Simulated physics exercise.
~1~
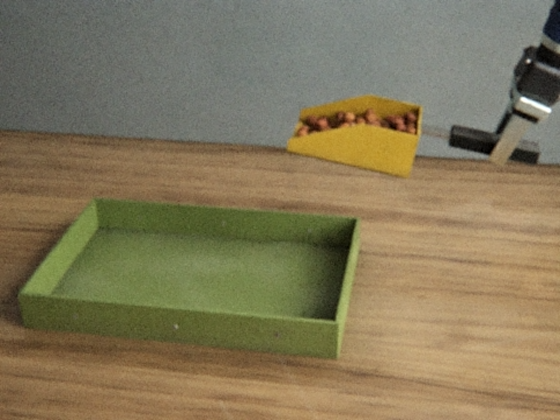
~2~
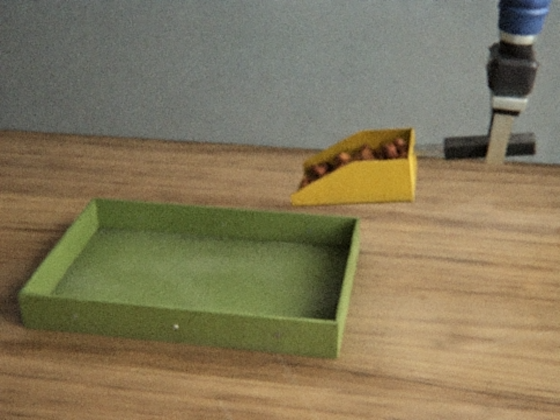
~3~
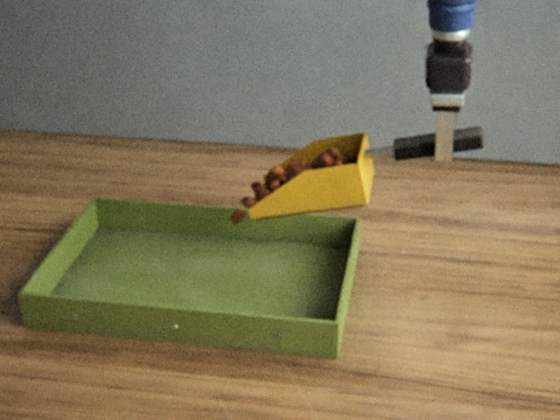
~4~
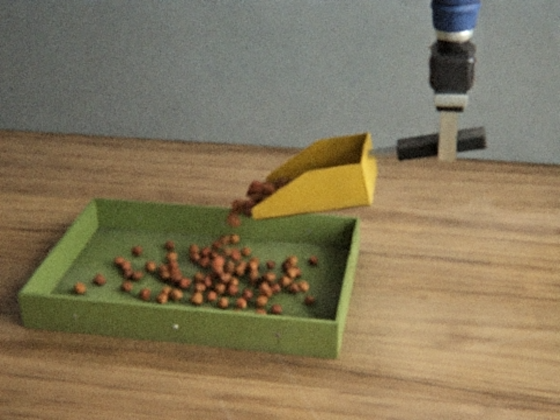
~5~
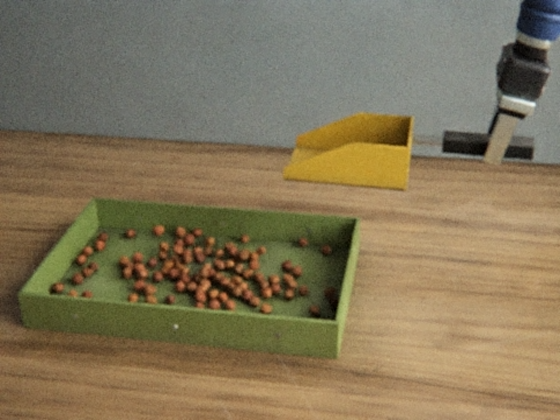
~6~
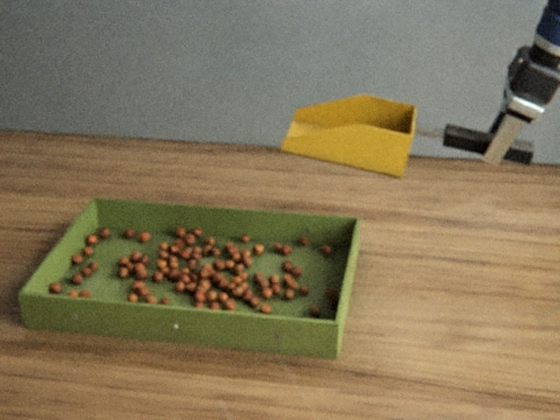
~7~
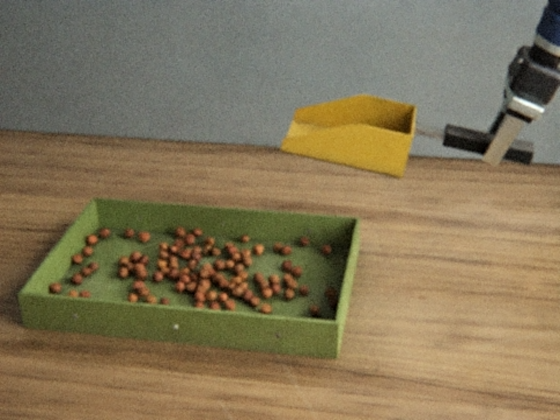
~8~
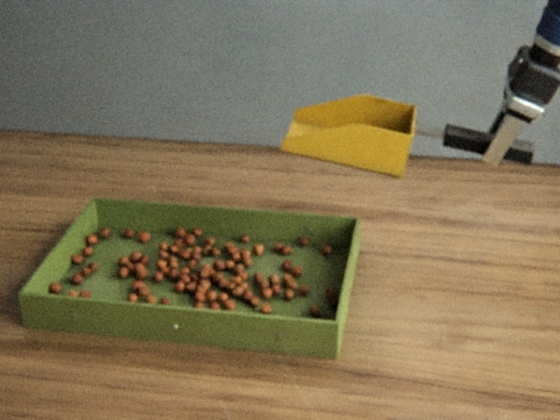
A yellow scoop held by a robot arm tips all its hazelnuts into a green tray.
